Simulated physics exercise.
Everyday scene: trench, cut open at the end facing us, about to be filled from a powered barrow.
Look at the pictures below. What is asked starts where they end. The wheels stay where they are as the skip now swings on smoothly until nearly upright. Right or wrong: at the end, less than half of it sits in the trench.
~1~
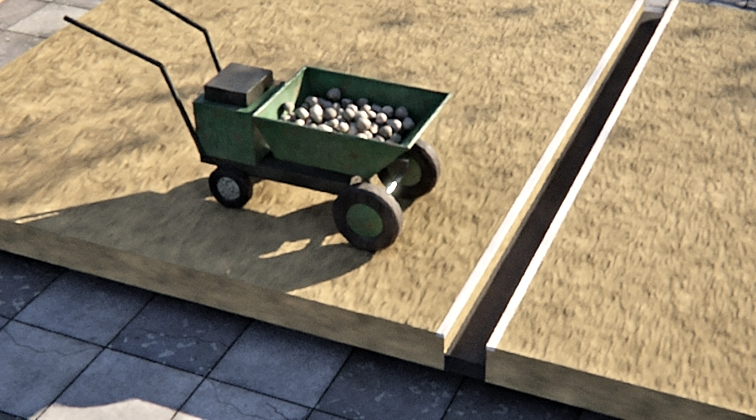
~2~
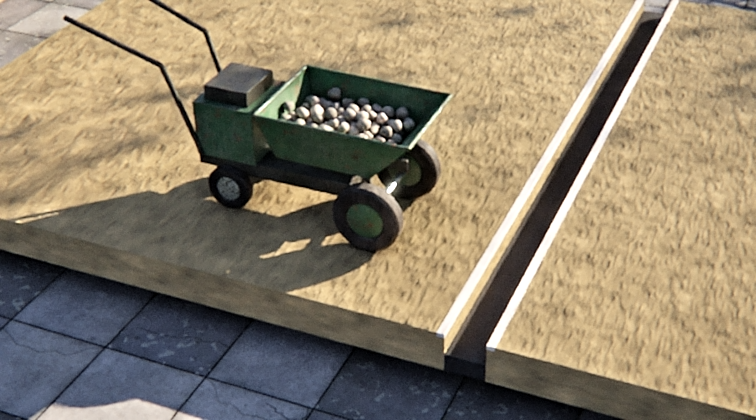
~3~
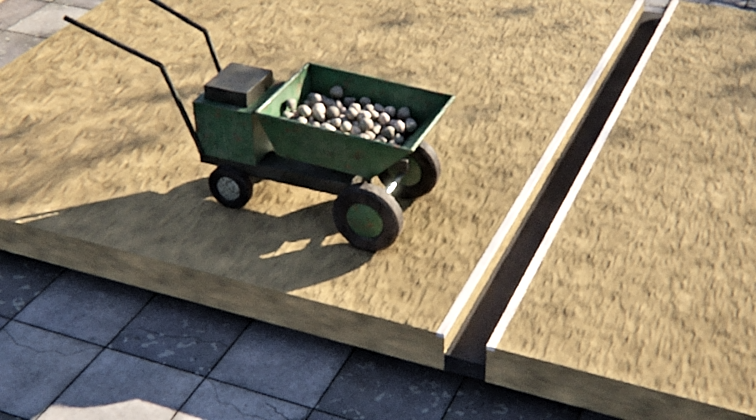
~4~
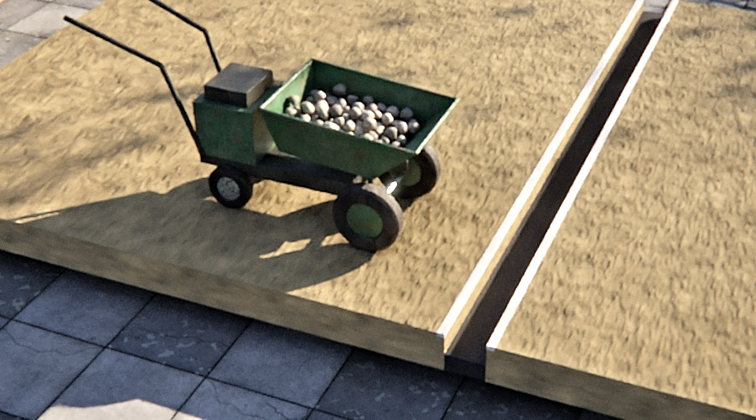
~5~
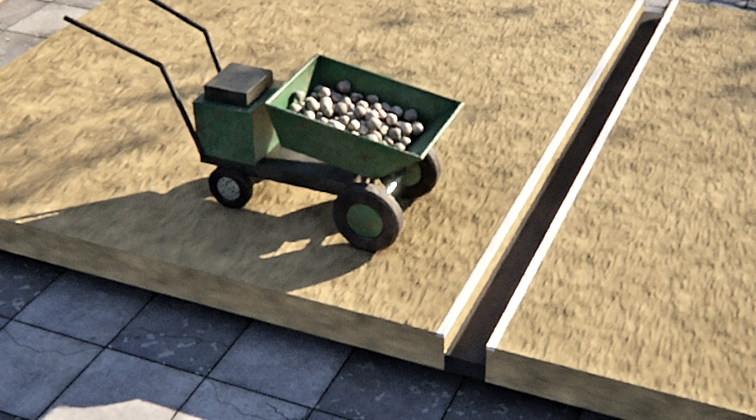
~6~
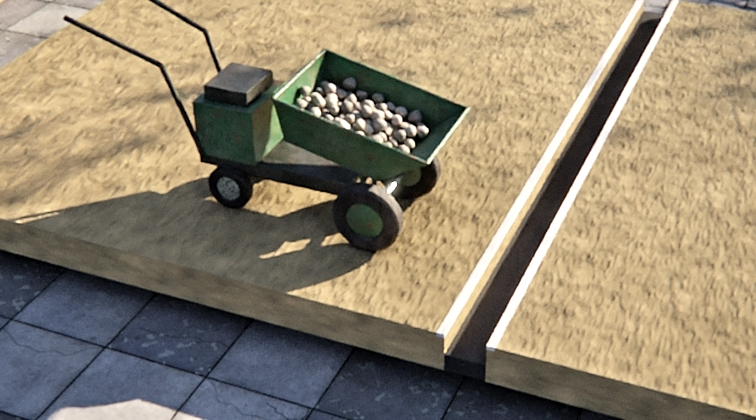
Wrong.
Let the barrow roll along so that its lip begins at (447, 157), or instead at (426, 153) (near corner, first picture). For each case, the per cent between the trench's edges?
You'd see around 40 per cent the first time and around 70 per cent the second.
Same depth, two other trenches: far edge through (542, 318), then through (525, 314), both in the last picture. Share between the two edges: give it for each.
80 % and 80 %, give or take.
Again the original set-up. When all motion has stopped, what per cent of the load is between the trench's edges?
About 65 %.
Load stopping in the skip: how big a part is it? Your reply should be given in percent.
My estimate is about 15 per cent.
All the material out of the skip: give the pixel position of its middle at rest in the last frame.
Close to (515, 251), more or less.
Soon, skip tipped well over; all in the skip.
A while on, skip tipped steeply; most in the skip; a small part short of the trench; a small part in or heaped over the trench; a stray few falling.
Towards the end, skip tipped right over; a small part in the skip; a small part short of the trench; about two thirds in or heaped over the trench; a small part beyond it.
Finally, skip tipped right over; a small part in the skip; a small part short of the trench; about two thirds in or heaped over the trench; a small part beyond it.
